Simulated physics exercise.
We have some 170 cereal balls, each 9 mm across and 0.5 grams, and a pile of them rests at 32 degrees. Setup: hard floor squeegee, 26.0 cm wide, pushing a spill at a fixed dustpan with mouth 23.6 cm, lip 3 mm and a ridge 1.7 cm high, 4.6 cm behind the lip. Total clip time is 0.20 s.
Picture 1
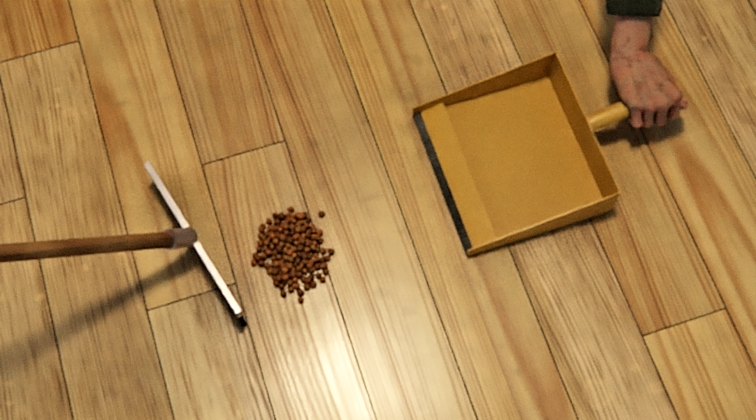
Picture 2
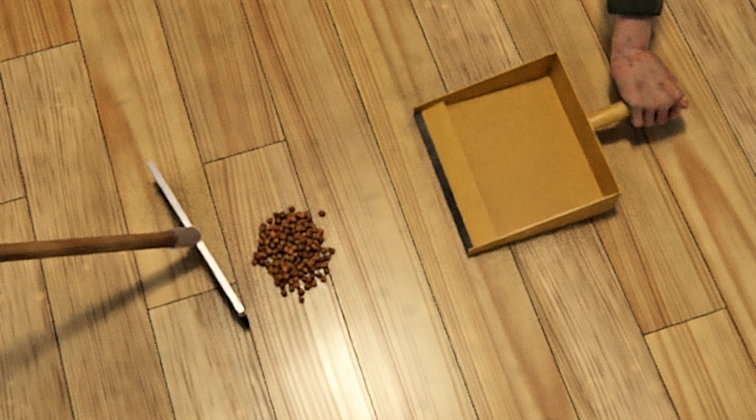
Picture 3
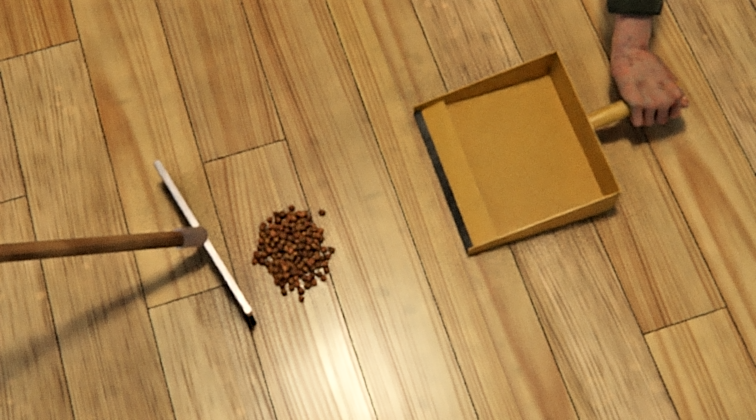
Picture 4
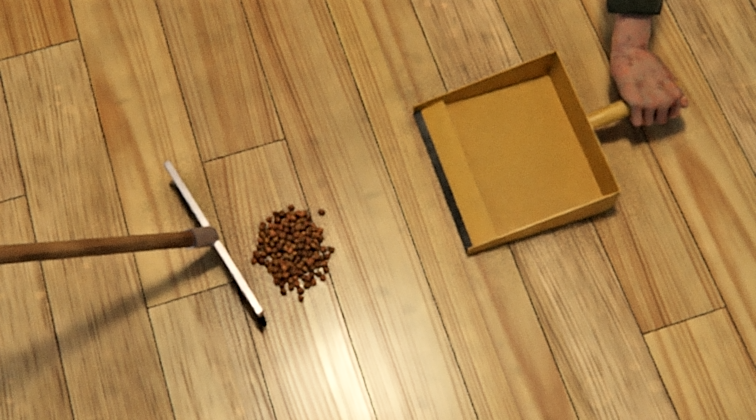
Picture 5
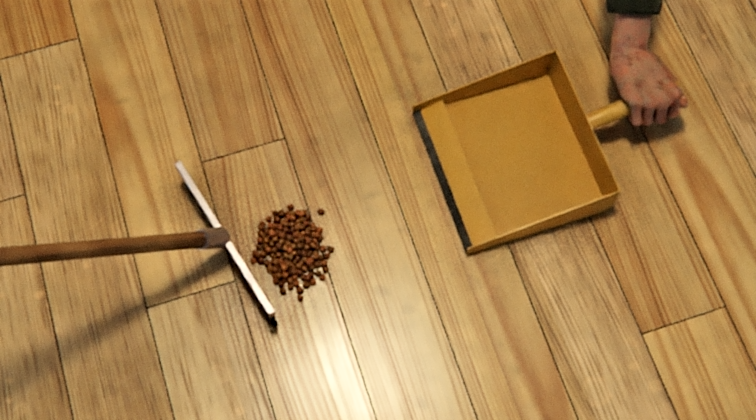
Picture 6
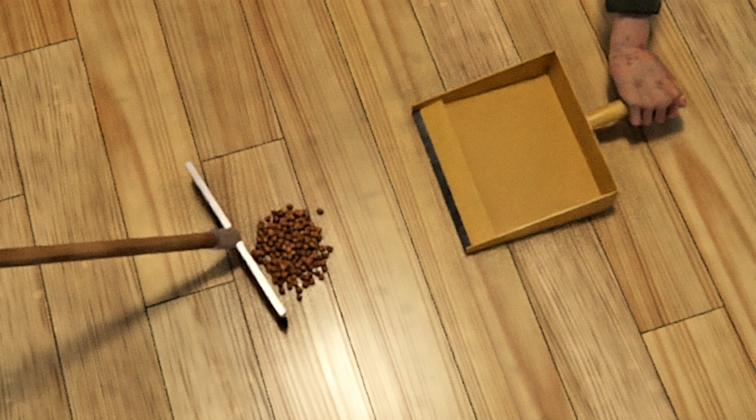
To begin with, a long-handled squeegee rests on a wooden floor to the left of a small pile of brown balls, while a hand at the upper right holds a yellow dustpan. The squeegee then slides slowly rightward until its blade is beside the pile, while the balls and dustpan stay essentially still.
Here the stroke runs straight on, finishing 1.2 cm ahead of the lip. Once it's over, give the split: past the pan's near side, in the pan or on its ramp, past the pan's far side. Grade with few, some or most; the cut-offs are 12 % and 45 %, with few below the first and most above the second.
Near side: Some; pan: Few; far side: Few.
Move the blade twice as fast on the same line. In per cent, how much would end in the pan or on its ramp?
Share: Near 5 %.
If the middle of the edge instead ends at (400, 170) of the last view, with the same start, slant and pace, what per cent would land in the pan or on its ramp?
Close to 20 in a hundred.
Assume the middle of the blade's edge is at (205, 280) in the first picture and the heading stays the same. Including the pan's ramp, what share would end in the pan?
I'd put it at around 0 per cent.
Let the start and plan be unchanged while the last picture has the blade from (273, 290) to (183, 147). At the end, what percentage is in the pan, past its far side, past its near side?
The pan gets 20, the far side 0 and the near side 0.
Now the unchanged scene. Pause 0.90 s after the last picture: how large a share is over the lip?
I'd say some 0 per cent.
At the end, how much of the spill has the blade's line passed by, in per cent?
Roughly 15 per cent.
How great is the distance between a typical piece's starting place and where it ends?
It comes to some 20 cm.
Then, 0.34 s after the last picture, middle of the blade 18 cm from the lip; 0 % over the lip, far side 0 %, near side 5 %.
Then, 0.56 s after the last picture, middle of the blade 10 cm from the lip; 0 % over the lip, far side 0 %, near side 15 %.
Then, 0.90 s after the last picture, middle of the blade 5 cm from the lip; 0 % over the lip, far side 0 %, near side 15 %.
In the end, near side 15 %, pan 0 %, far side 0 %, in front of the lip or behind the blade 85 %.
